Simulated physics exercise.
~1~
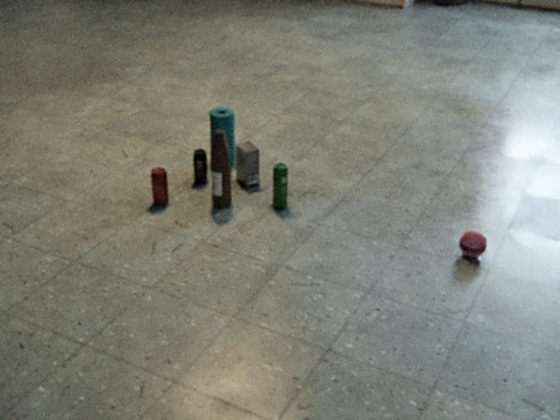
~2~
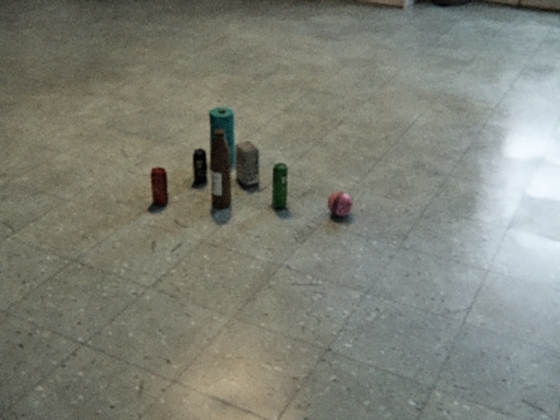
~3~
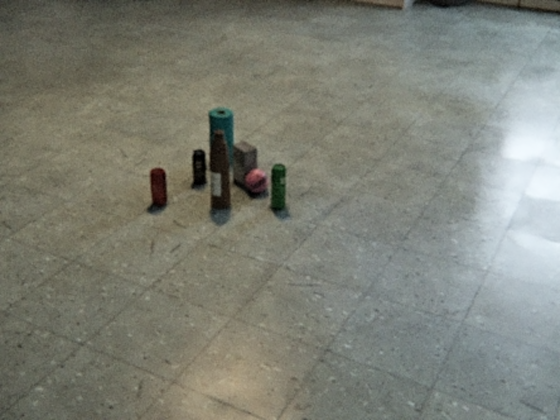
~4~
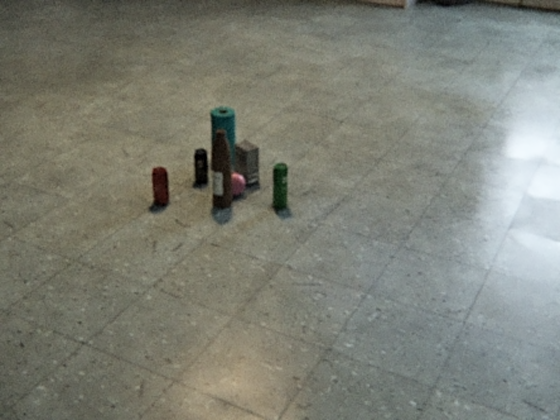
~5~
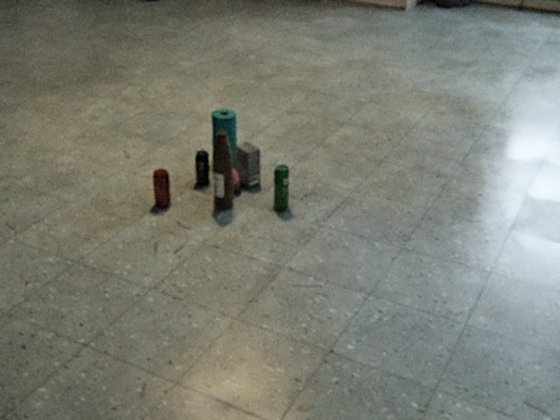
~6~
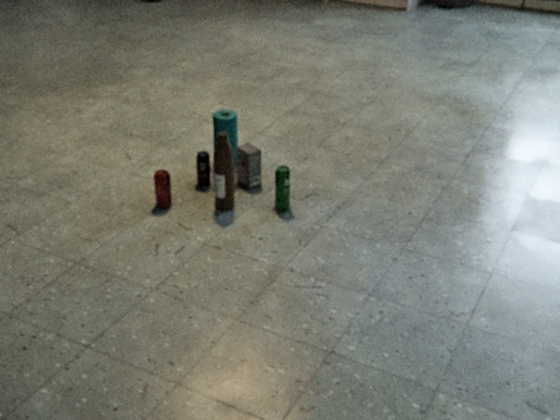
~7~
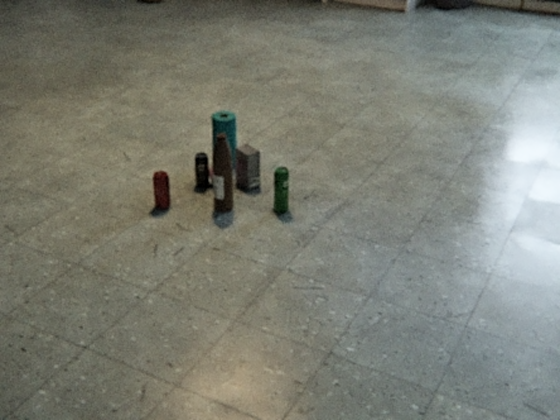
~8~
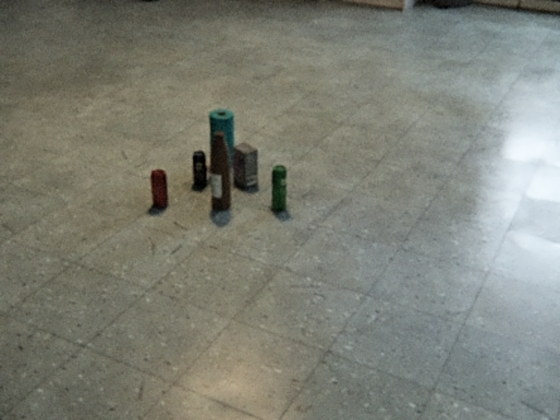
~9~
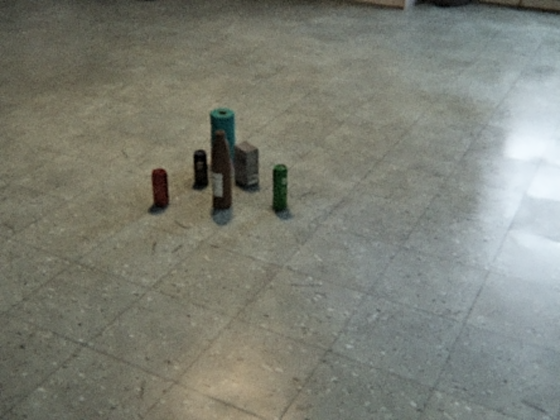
A grey tiled floor with pale light glaring at the right is seen from above at an angle, the view swaying slightly. Six objects stand grouped left of centre, a red can at the left, a black can behind it, a tall brown bottle before a turquoise roll, a grey carton, and a green can at the right. A pink ball comes from the right and rolls left toward them. It passes behind the green can, near the carton, then slips behind the bottle and out of sight. All six objects remain upright.
